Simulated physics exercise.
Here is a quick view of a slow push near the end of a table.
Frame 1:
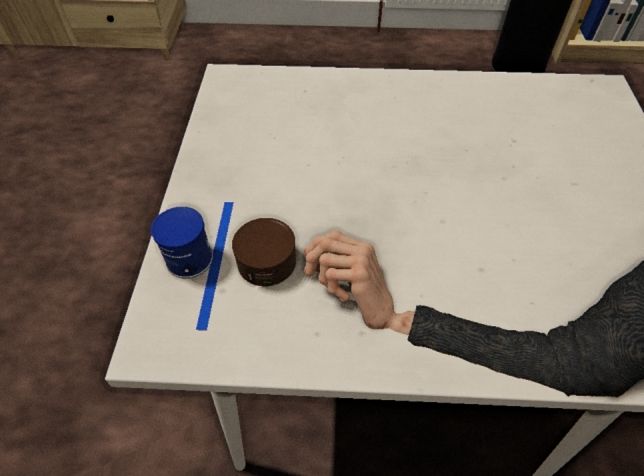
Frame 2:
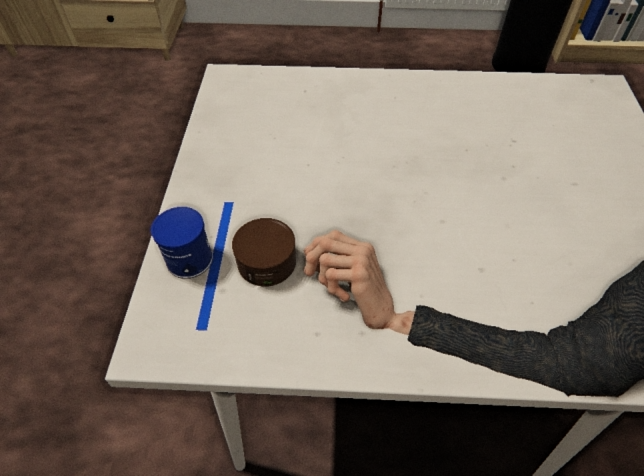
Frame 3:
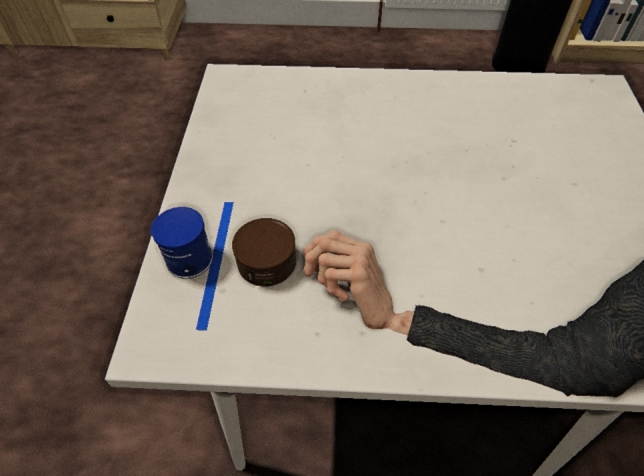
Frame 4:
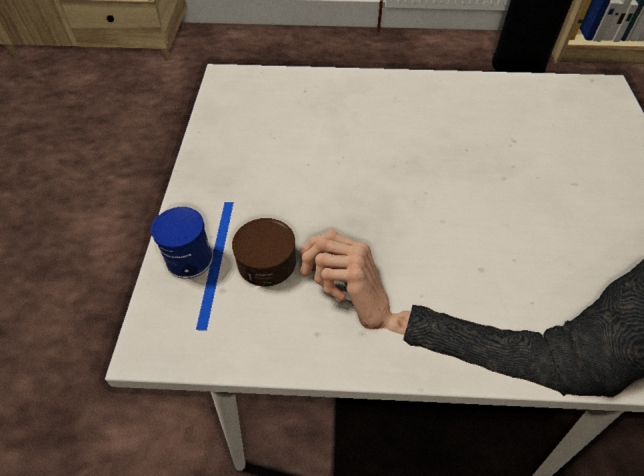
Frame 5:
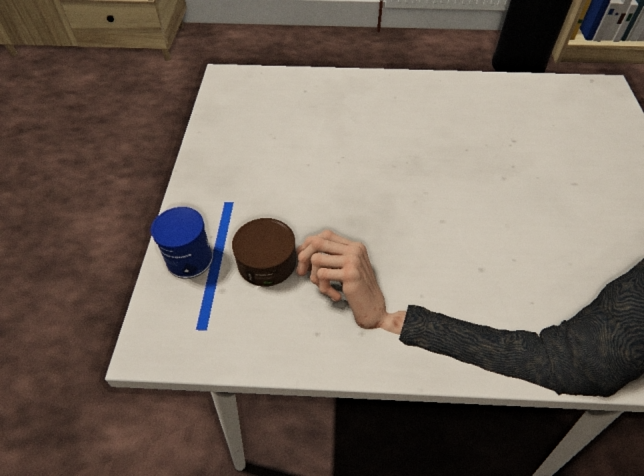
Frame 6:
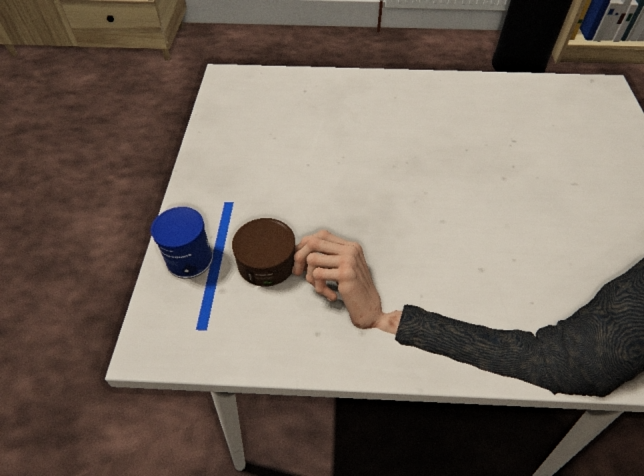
A person's hand and dark-sleeved forearm rest on a pale table, seen from above in a room with a reddish-brown carpet. A brown tub sits just left of the hand, with a strip of blue tape and then a blue tin beyond it, near the table's left edge. The hand creeps slightly left to the tub's side, while the tub, tin and camera stay still.
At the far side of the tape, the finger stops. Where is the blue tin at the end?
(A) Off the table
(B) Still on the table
A.
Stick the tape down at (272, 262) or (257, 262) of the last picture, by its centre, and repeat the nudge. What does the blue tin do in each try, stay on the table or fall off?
The blue tin ends the first try safe on top and the second safe on top.
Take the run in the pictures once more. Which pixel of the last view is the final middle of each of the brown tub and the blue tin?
(178, 249) and (58, 402), approximately.
Then, 1.90 s after the last picture, blue tin tipped 55° from how it was near (109, 264).
At rest, the blue tin goes over the edge, near (58, 402).
